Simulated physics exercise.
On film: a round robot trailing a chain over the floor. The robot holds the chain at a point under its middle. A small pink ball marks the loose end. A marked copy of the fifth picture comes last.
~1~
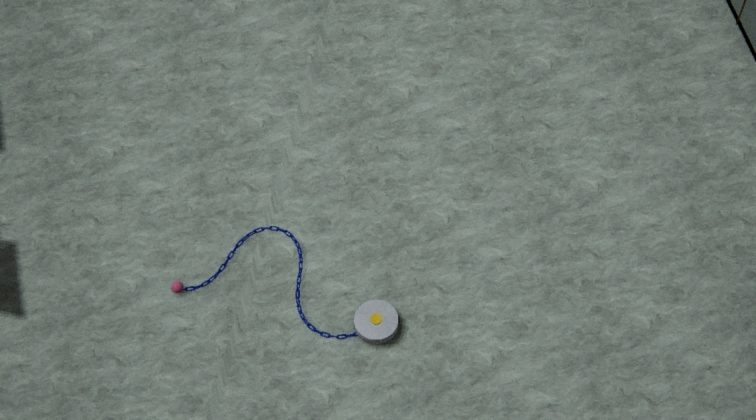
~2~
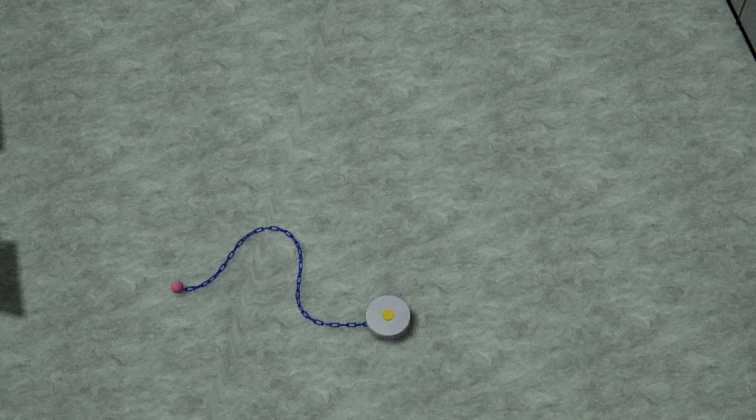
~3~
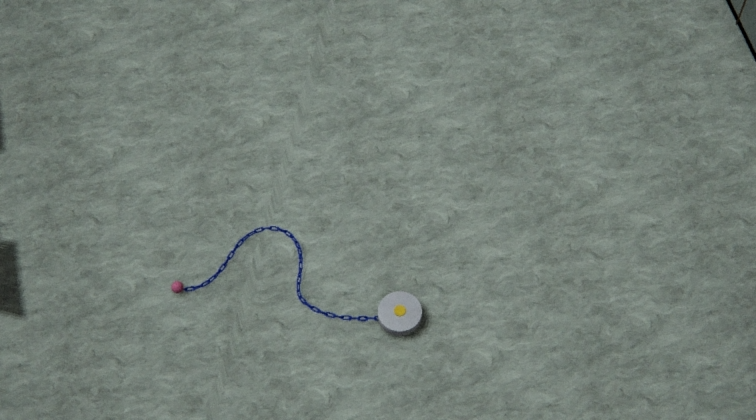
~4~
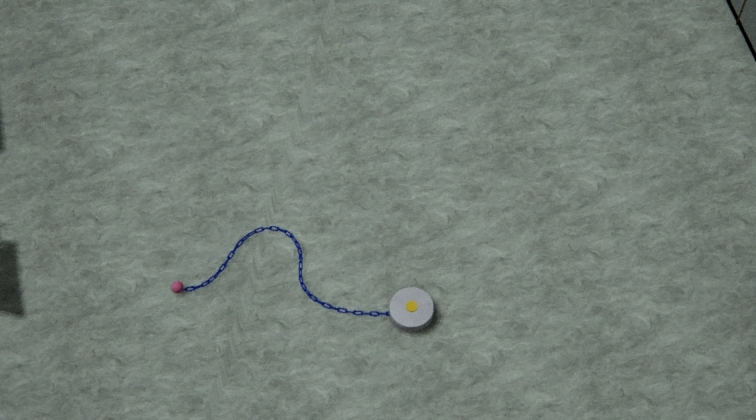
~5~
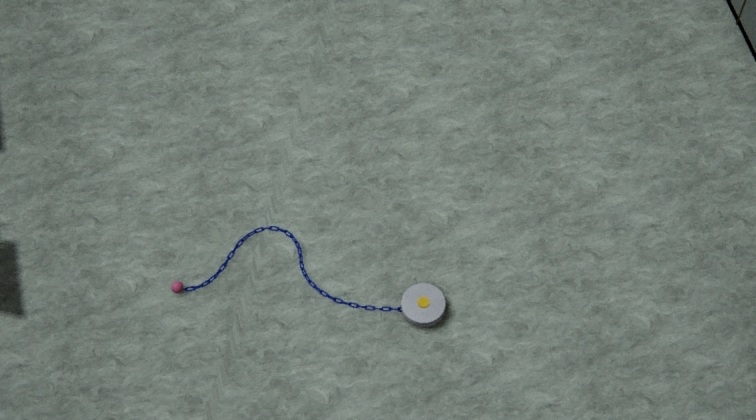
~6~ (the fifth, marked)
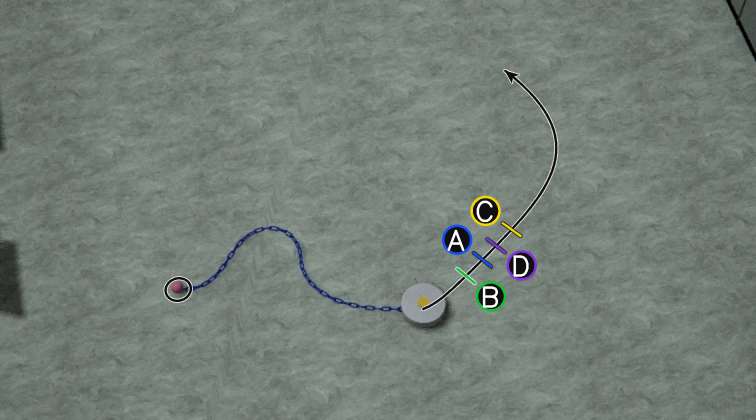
On a mottled grey-green floor, a round grey robot with a yellow centre sits at the end of a blue chain that curves away leftward to a small pink ball. The robot slides slowly right and slightly upward, drawing the nearest part of the chain straighter while the pink end stays still.
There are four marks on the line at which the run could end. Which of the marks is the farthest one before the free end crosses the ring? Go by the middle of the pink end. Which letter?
It should halt at D.
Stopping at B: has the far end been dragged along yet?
By then, no.
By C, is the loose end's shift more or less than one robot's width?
Less.
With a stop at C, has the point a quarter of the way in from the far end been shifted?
By then, yes.
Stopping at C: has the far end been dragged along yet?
Yes.
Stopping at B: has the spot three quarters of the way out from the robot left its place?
No.
On the marked copy, A at (482, 260); B at (466, 276); C at (512, 230); D at (496, 246); the ring at (178, 289); the route from (423, 309) via (539, 196) to (505, 71).
Following D. Soon after the start, robot (452, 286), middle of the chain (300, 253), free end (178, 287).
Later, robot (477, 262), middle of the chain (316, 259), free end (178, 287).
In the end, robot (497, 242), middle of the chain (335, 260), free end (181, 287); the free end is still in its ring.
As for the rest, A is safe but short; B is safe but short; C drags the free end to (197, 282).
